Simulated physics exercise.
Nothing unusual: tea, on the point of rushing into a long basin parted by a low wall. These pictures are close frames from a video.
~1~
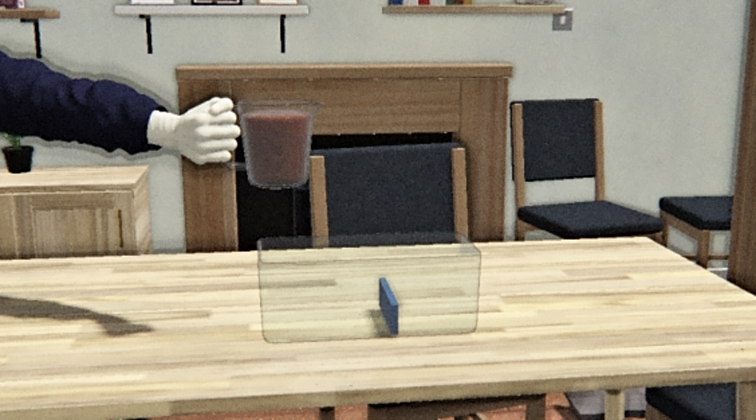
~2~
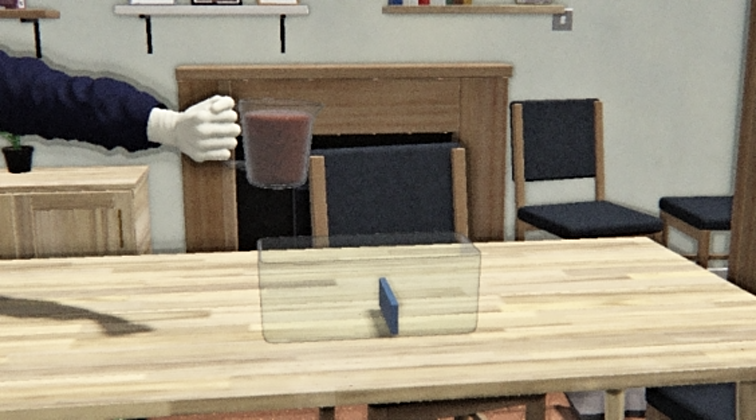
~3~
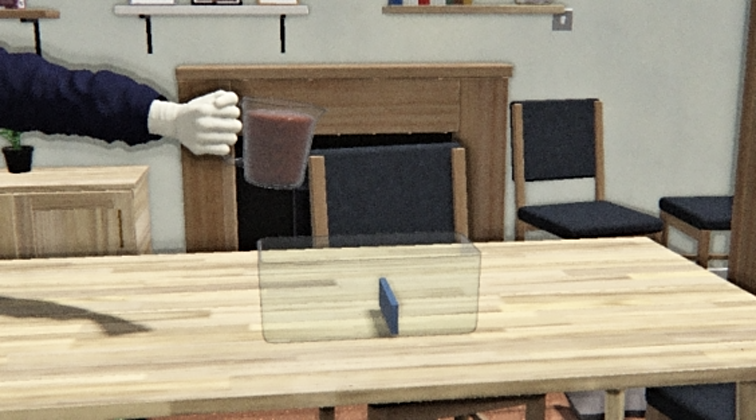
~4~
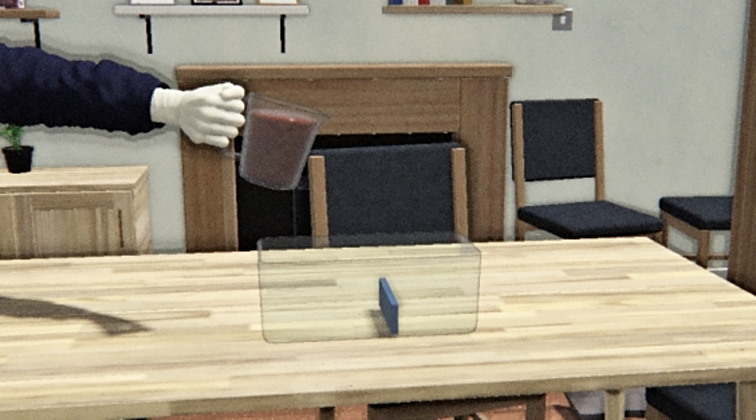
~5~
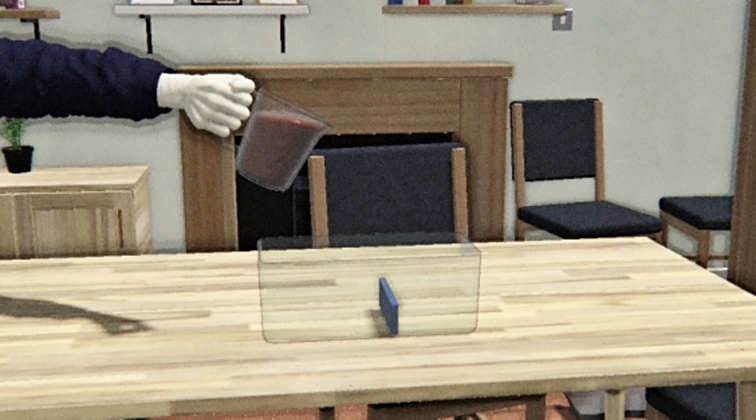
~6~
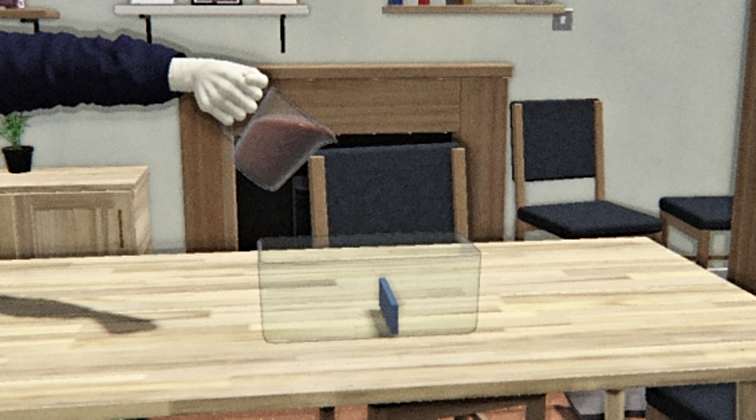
In a room with a wooden fireplace and dark-cushioned chairs, a pale wood table is seen from the front and slightly above by a still camera. A white-gloved hand in a navy sleeve holds a clear cup of dark reddish contents at left, above a see-through basin with a small blue divider inside. The hand steadily tilts the cup rightward, slowly at first, and the contents shift toward its lip.
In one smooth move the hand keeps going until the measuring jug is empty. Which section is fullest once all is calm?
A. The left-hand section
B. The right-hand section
(A) The left-hand section.
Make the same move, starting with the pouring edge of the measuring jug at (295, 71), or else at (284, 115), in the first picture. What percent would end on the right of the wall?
You'd see around 10 per cent, and then around 10 per cent.
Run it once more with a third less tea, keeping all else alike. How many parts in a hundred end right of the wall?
Best guess: Around 5 %.
A moment on, the tilt is 110° and 40 per cent is still to pour, 22 is left of the wall and 3 right of it.
Next, the tilt is 114° and 5 per cent is still to pour, 75 is left of the wall and 5 right of it.
Then the tilt is 114° and 0 per cent is still to pour, 84 is left of the wall and 8 right of it.
Later the tilt is 114° and 0 per cent is still to pour, 85 is left of the wall and 10 right of it.
At rest 85 per cent lies left of the wall, 10 right of it and 6 outside.
